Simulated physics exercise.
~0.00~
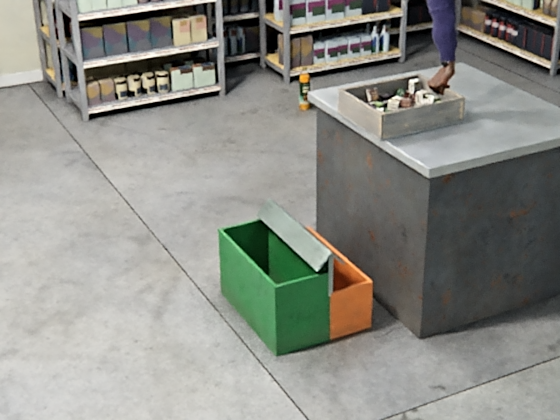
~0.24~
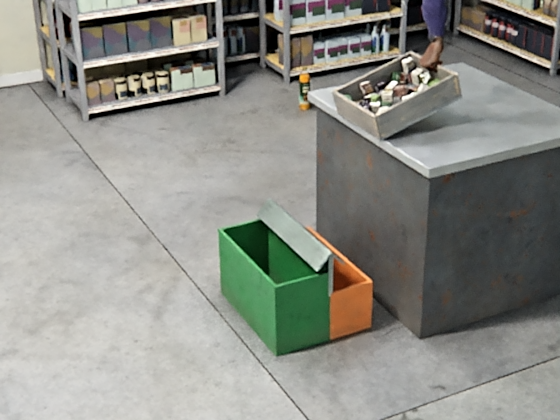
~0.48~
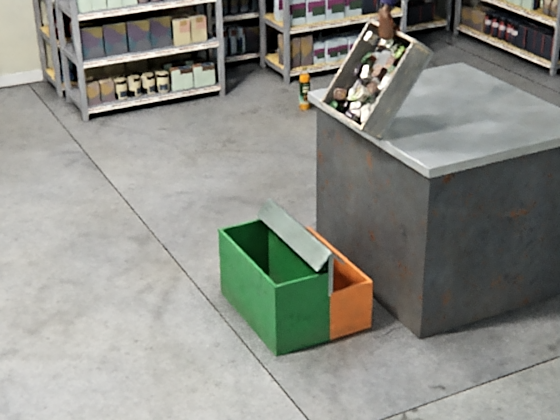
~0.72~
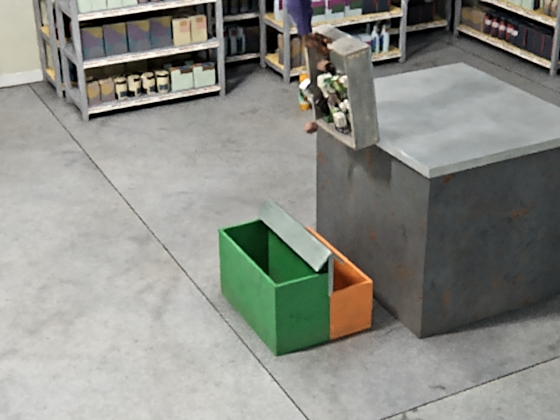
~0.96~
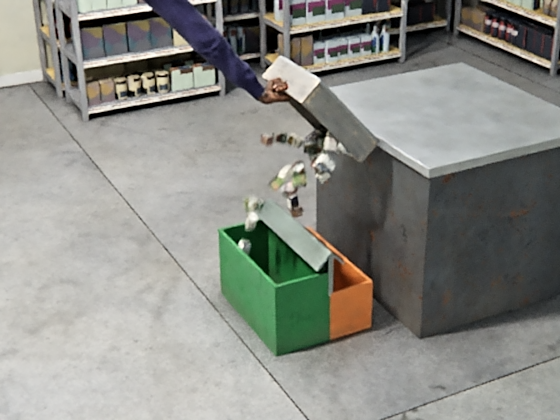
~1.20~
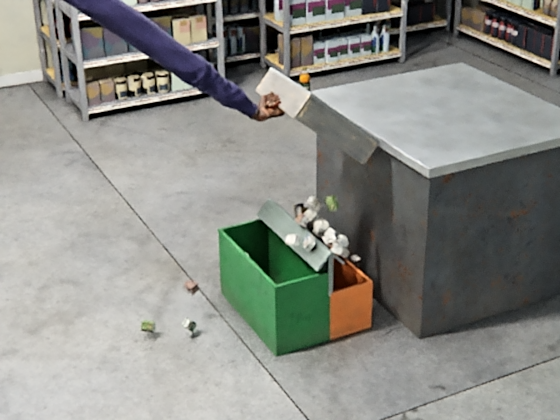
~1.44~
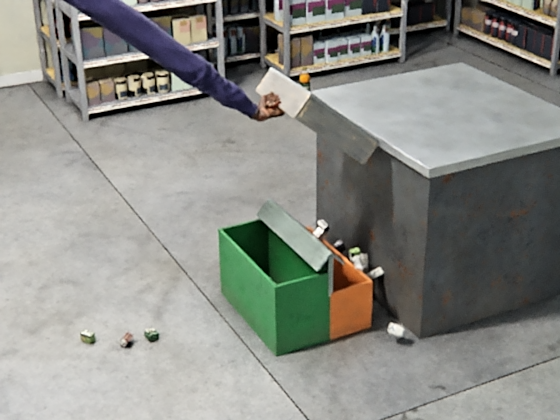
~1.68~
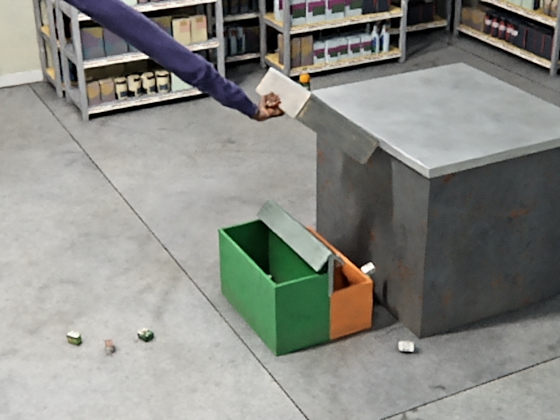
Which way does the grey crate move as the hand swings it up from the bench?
The grey crate moves to the left, tipping over the edge of the bench above the bin and tub.
